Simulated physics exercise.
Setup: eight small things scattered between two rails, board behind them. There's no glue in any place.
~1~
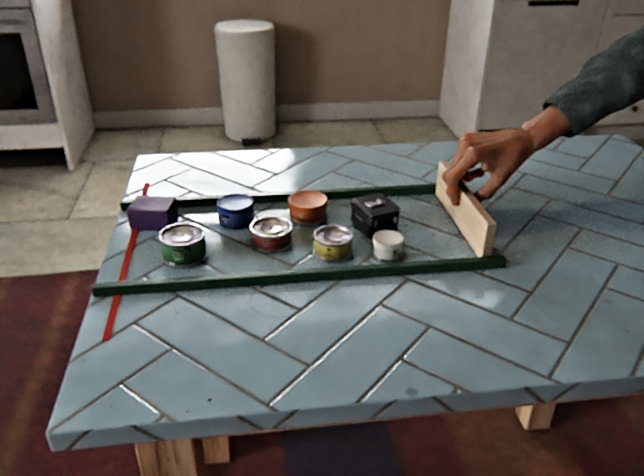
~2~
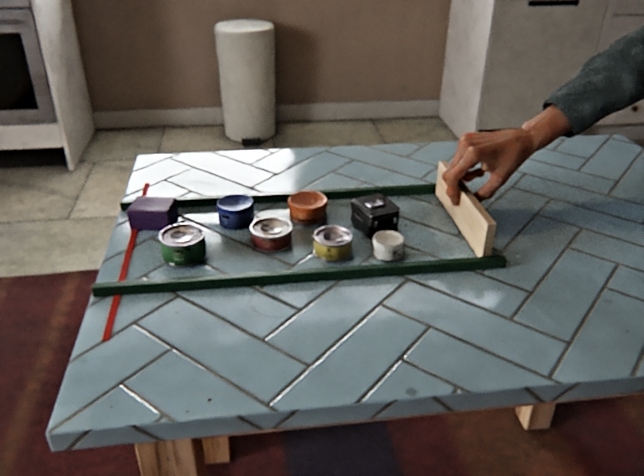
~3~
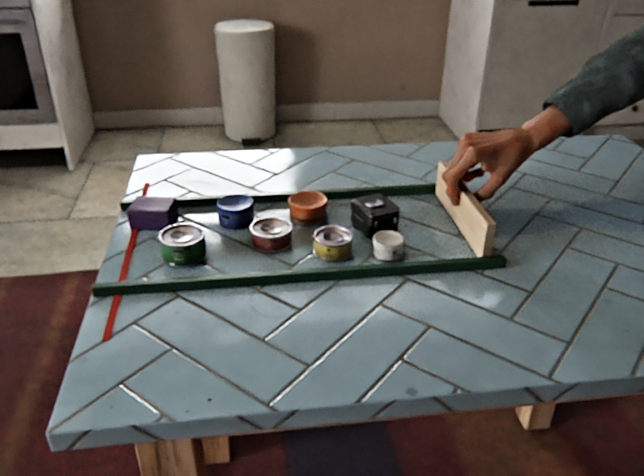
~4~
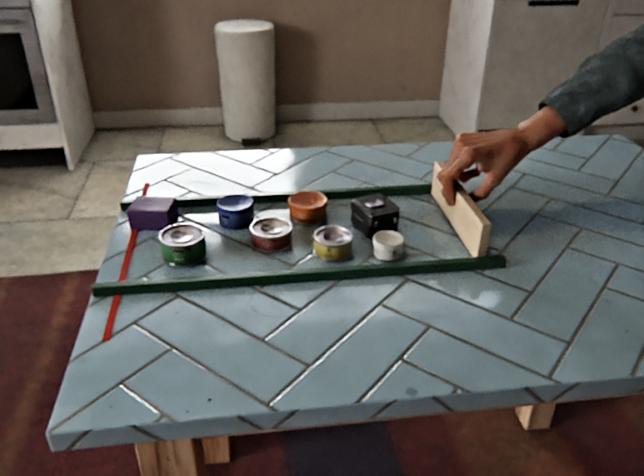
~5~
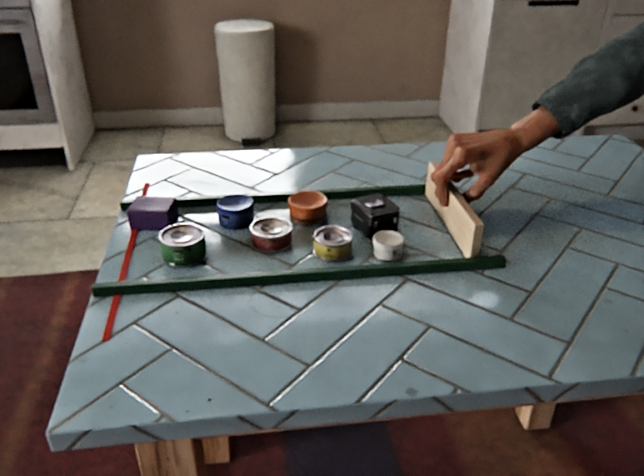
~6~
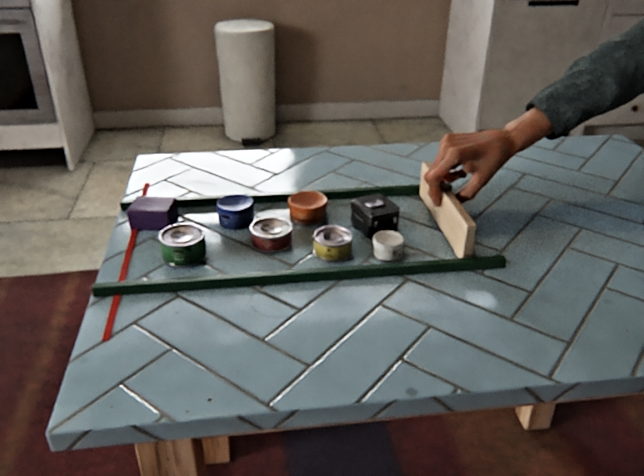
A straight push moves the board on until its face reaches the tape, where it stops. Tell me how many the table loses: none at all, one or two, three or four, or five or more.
I expect three or four drops over the end.
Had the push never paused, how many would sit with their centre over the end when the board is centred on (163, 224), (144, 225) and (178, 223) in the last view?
It comes out as 3, then 4, then 1.
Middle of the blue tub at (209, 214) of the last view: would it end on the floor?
In that case it is gone.
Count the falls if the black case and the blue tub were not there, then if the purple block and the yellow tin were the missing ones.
I'd say 2 the first time and 3 the second time.
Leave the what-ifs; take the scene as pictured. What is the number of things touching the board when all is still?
It touches 4.
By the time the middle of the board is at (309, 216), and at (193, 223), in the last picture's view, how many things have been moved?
Moved so far: 6, later 8.
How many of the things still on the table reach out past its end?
I'd put it at 4.
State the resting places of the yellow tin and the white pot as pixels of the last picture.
You'll see the yellow tin at (106, 253), with the white pot at (104, 273).
Soon after, none off yet; purple block at rest near (153, 213); green pot at rest near (184, 246); blue tub displaced a little near (225, 212).
In the end, the number that fall off is three or four; gone, red tin, blue tub, green pot and purple block.
